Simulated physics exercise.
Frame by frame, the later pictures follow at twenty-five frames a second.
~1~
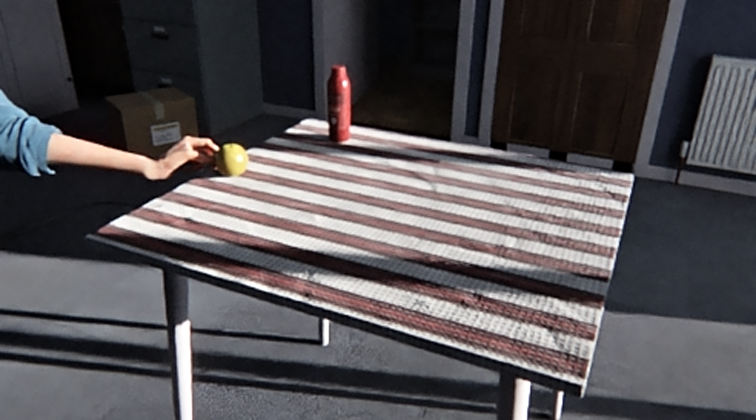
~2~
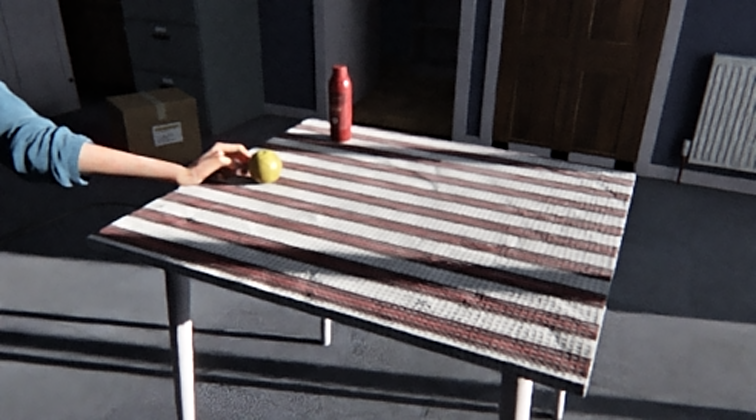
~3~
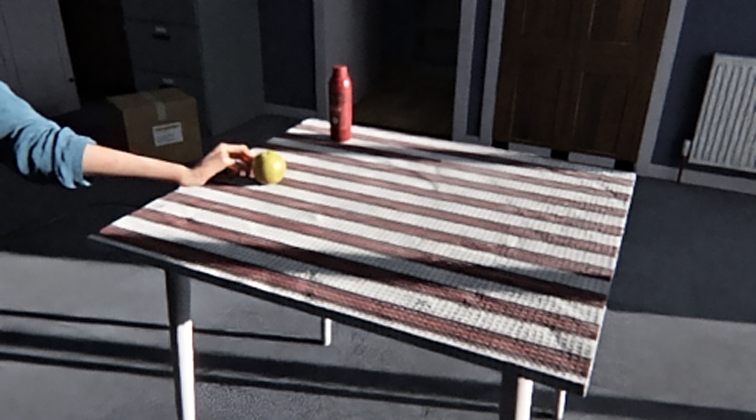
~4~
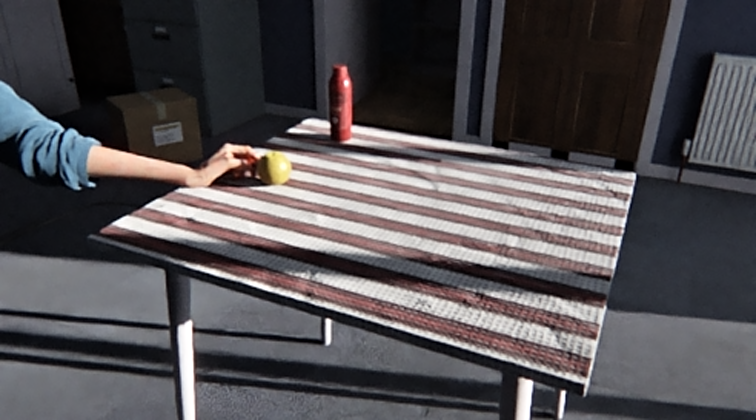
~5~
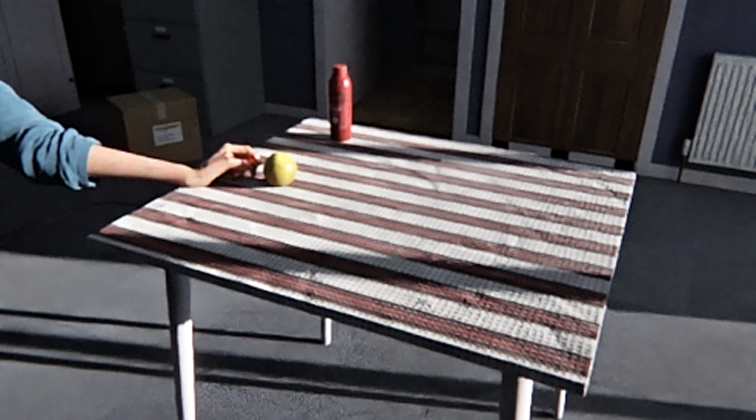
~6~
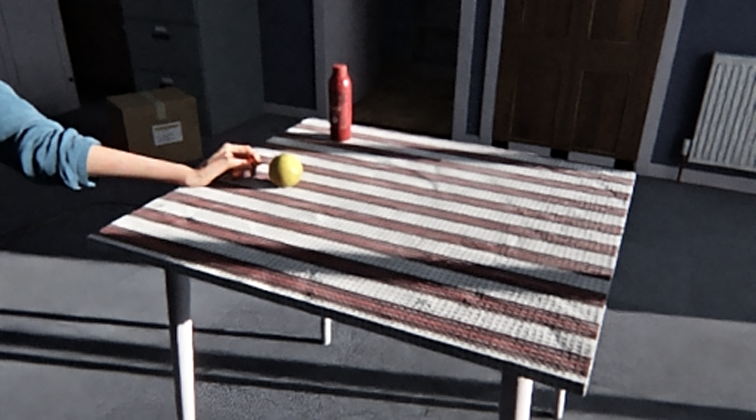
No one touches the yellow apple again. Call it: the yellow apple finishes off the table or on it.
On it.
Then, 0.20 s on from there, yellow apple shifted about its own width near (307, 175).
Then, 0.40 s on from there, yellow apple shifted well along near (321, 178).
In the end, moved from the start, yellow apple. At the end, from the last picture's camera, yellow apple near (326, 179).
